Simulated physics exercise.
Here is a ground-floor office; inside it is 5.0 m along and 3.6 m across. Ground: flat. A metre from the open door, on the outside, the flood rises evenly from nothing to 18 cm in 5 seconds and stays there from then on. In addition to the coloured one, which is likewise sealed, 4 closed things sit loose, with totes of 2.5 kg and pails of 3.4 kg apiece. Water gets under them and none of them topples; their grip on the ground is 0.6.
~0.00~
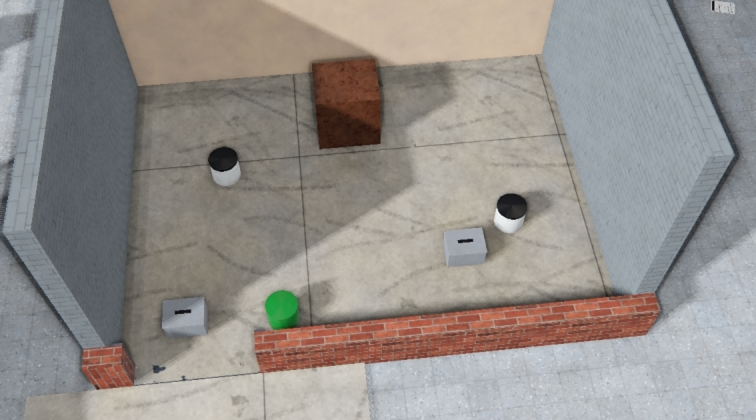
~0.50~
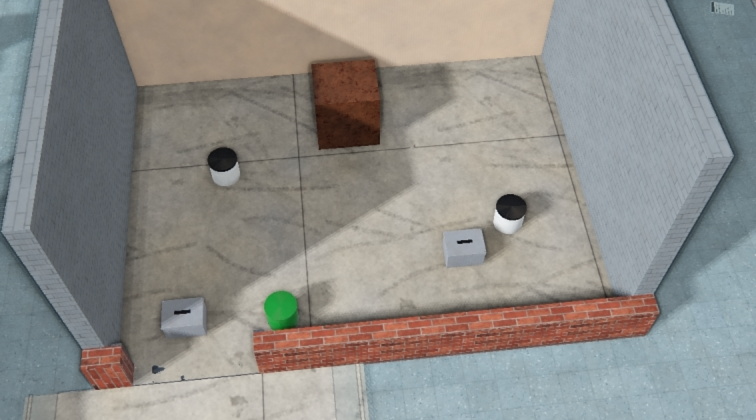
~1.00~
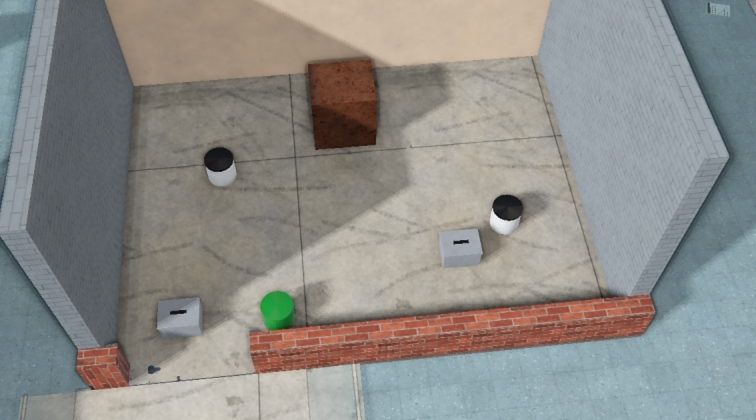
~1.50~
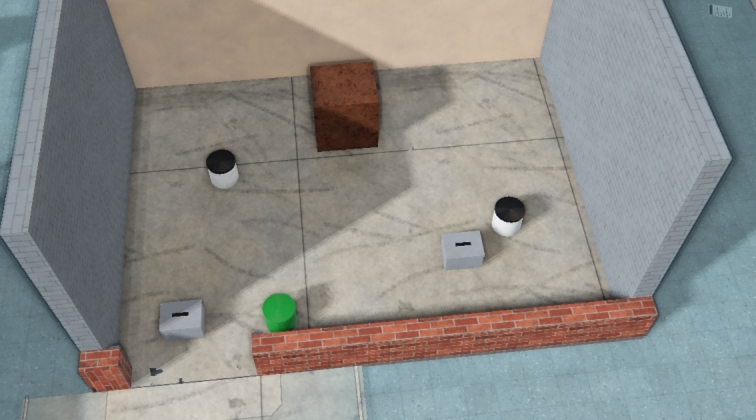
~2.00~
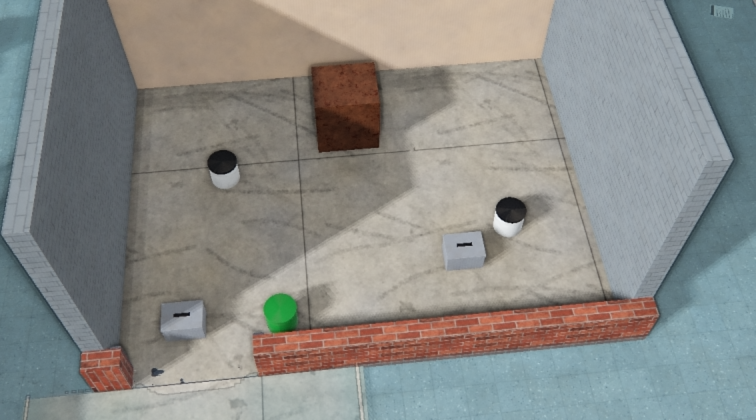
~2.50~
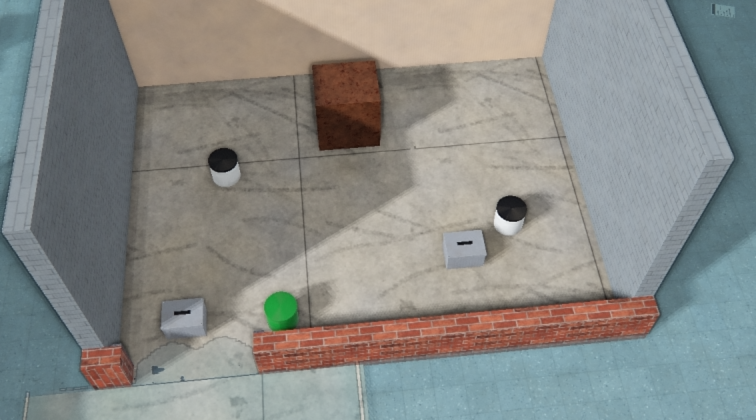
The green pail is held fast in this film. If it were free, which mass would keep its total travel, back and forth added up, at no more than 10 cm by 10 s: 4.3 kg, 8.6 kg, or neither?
Lighter choice.
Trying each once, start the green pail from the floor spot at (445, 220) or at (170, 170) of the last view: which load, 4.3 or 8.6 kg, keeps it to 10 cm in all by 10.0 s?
Well, at the first spot either weight will do, and at the second no weight will do.
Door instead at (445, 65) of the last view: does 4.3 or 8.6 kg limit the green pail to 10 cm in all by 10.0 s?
Lab note: Upper mass required.
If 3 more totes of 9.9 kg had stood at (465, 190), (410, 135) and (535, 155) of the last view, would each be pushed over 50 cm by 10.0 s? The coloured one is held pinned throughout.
Spot one stays inside, spot two stays inside, spot three stays inside.
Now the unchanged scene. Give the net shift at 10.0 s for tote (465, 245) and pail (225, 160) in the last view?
One is off by 0 cm, the other by 300 cm, in the order asked.
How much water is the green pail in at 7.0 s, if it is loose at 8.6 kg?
Something like 3 centimetres.
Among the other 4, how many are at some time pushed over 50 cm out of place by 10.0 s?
The number is 2.
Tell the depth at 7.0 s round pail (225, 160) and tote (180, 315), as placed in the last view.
Close to 4 and 12 centimetres.
After 3.5 s the green pail would be 0 cm from its start with 4.3 kg and 0 cm from its start with 8.6 kg; 0 cm of water round it then.
After 4.5 s the green pail would be 0 cm from its start with 4.3 kg and 0 cm from its start with 8.6 kg; 1 cm of water round it then.
After 7.0 s the green pail would be 0 cm from its start with 4.3 kg and 0 cm from its start with 8.6 kg; 3 cm of water round it then.
After 10.0 s the green pail would be 0 cm from its start with 4.3 kg and 0 cm from its start with 8.6 kg; 3 cm of water round it then.
